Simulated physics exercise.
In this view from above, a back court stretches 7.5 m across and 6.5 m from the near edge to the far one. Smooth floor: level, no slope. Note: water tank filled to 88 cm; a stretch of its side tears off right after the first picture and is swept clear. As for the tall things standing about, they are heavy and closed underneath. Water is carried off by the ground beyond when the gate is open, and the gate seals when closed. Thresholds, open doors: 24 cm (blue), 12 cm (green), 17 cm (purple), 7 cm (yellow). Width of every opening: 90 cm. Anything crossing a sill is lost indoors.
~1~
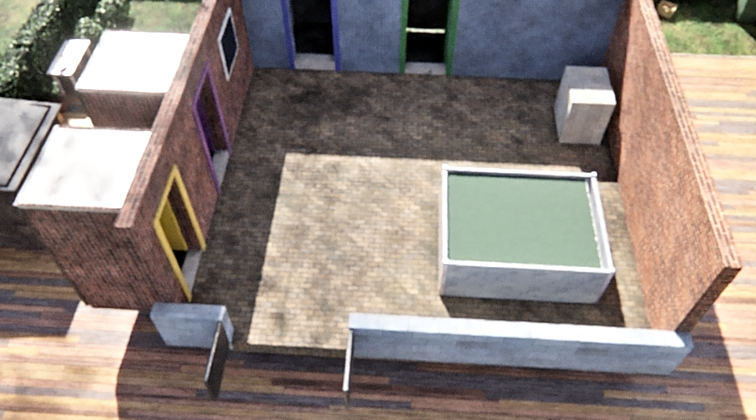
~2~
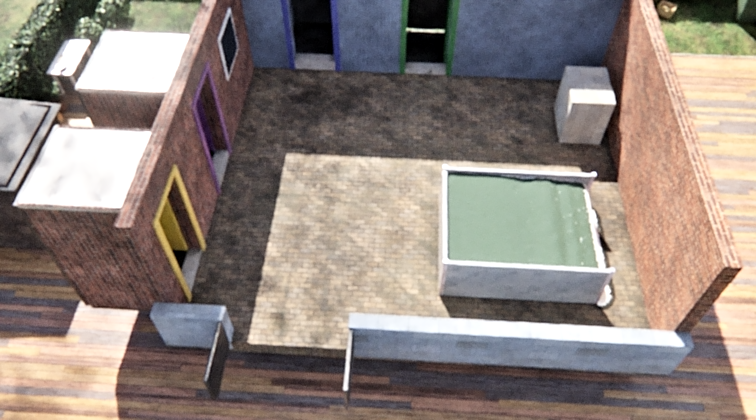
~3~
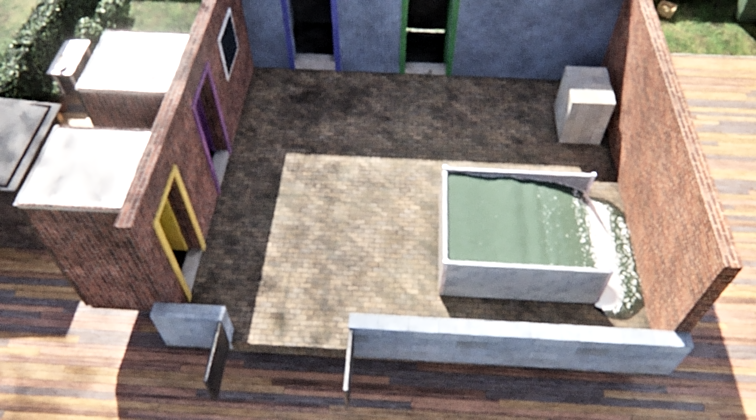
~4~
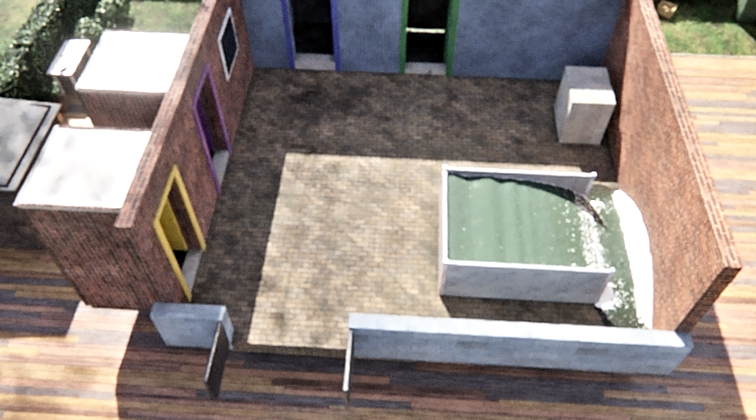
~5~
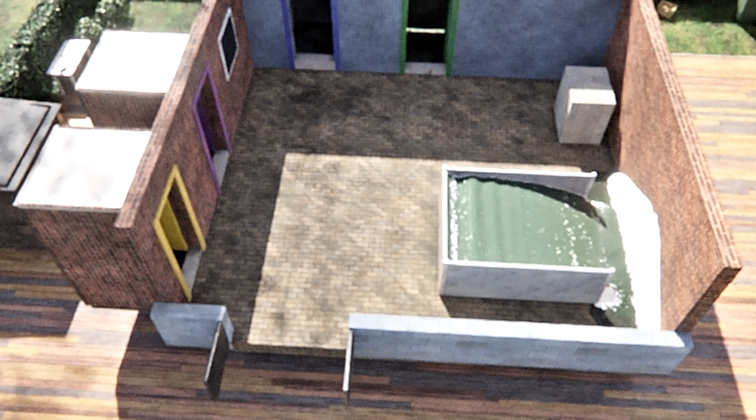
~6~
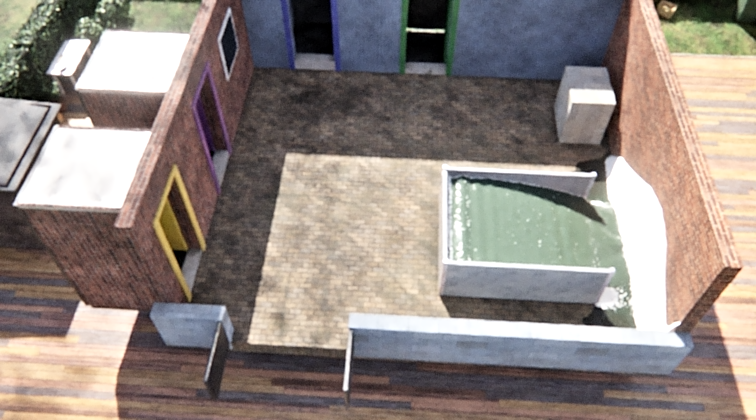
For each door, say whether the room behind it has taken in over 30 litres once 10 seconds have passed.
Blue door: Lags behind the figure. Green door: Lags behind the figure. Purple door: Lags behind the figure. Yellow door: Outstrips the figure.
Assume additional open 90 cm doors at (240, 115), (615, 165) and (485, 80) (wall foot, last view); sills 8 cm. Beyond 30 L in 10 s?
Well, the first is on the high side, the second is on the high side, and the third is on the low side.
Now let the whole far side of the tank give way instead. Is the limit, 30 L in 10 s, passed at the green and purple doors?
At the green door the limit is surpassed; at the purple door it is not exceeded.
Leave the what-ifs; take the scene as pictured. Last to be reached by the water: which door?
Purple.
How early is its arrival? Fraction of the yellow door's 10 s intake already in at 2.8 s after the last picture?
Some 10 per cent by then.
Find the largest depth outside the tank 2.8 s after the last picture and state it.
I'd put it at close to 32 cm.
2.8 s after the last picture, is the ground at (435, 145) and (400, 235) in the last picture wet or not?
I'd call them drenched and then spared.
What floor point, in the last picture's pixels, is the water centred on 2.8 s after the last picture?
Centre: Roughly (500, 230) px.
Then, 0.7 s after the last picture water covers 15 % of the floor and is deepest (74 cm) near (646, 352); blue door not reached, green door not reached, purple door not reached, yellow door not reached.
Then, 1.5 s after the last picture water covers 35 % of the floor and is deepest (56 cm) near (646, 352); blue door not reached, green door not reached, purple door not reached, yellow door not reached.
Then, 2.8 s after the last picture water covers 75 % of the floor and is deepest (32 cm) near (186, 315); blue door 4 cm at the sill, 0 L in, green door 11 cm at the sill, 0 L in, purple door not reached, yellow door 16 cm at the sill, 22 L in.
Then, 5.3 s after the last picture water covers 95 % of the floor and is deepest (26 cm) near (644, 341); blue door 5 cm at the sill, 0 L in, green door 7 cm at the sill, 0 L in, purple door 9 cm at the sill, 0 L in, yellow door 15 cm at the sill, 204 L in.
Then, 9.3 s after the last picture water covers 100 % of the floor and is deepest (14 cm) near (183, 325); blue door 11 cm at the sill, 0 L in, green door 8 cm at the sill, 0 L in, purple door 7 cm at the sill, 0 L in, yellow door 12 cm at the sill, 264 L in.
